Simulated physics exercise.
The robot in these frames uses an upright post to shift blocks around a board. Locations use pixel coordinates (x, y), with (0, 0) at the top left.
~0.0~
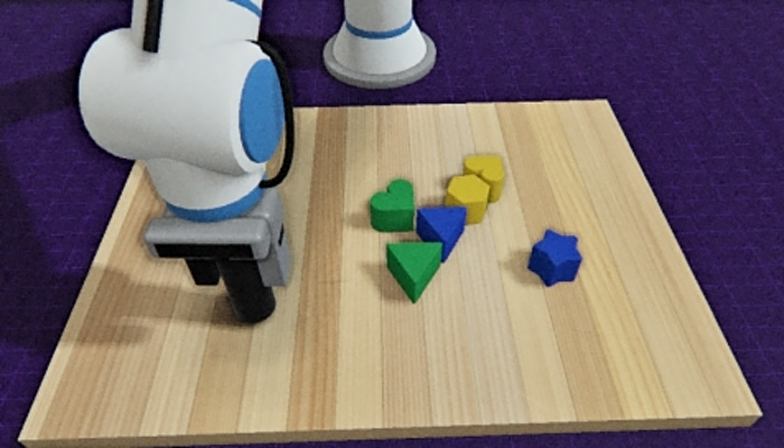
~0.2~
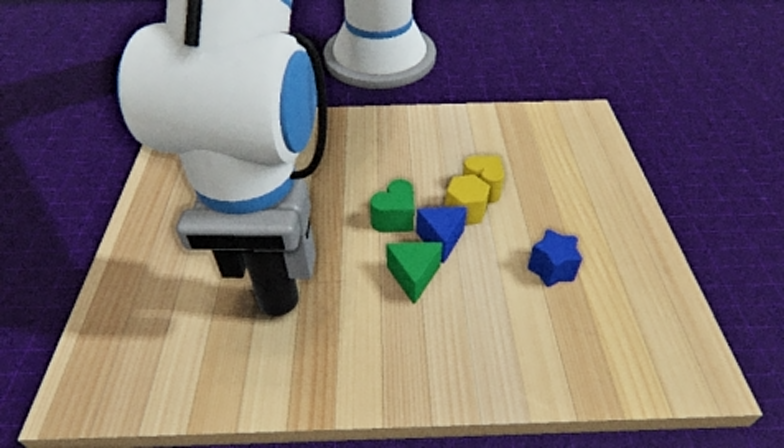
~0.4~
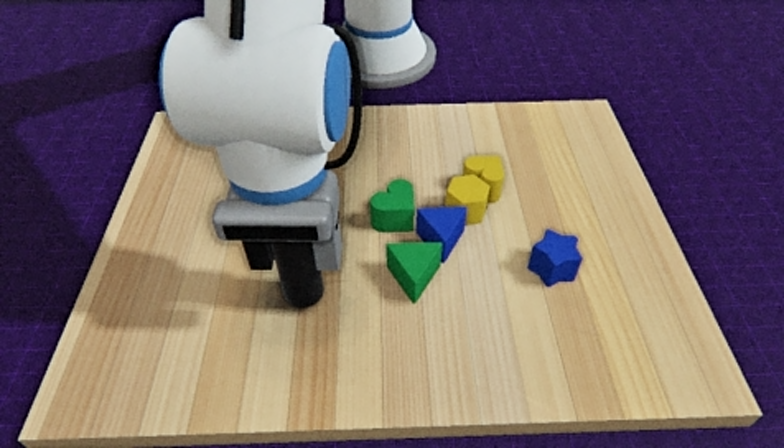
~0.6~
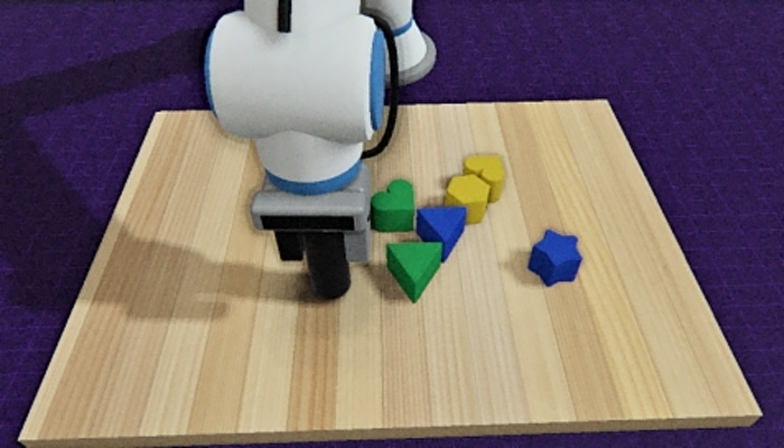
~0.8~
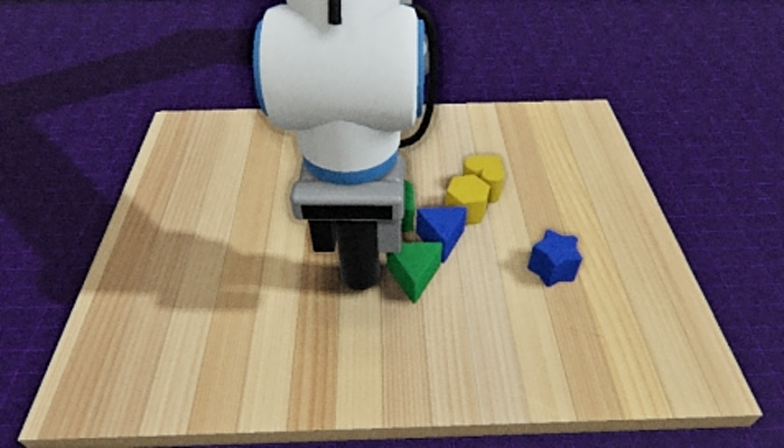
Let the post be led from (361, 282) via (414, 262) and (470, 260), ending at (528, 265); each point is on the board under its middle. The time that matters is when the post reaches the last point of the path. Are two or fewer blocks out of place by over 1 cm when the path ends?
No.
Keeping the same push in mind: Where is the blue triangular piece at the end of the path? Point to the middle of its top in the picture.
At pixel (494, 212).
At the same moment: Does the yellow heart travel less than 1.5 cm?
Short answer: Yes.
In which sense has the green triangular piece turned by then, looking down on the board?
From overhead, the rotation is clockwise.
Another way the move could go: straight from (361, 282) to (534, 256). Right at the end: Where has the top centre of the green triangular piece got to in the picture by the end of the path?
I'd expect the centre of its top face to be at (542, 266).
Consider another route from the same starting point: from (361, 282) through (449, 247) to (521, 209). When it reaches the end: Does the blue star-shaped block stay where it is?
Short answer: Yes.
The first path, step by step. One third of the way, post at (415, 255); green triangular piece at (449, 255), turned 45° clockwise; blue triangular piece at (447, 219), turned 15° anticlockwise.
Two thirds of the way, post at (472, 253); green triangular piece at (485, 265), turned 105° clockwise; blue triangular piece at (487, 213), turned 35° anticlockwise.
At the end, post at (530, 258); green triangular piece at (489, 269), turned 120° clockwise; blue triangular piece at (494, 212), turned 50° anticlockwise; yellow hexagon at (469, 186); yellow heart in place; blue star-shaped block at (576, 248), turned 20° anticlockwise.
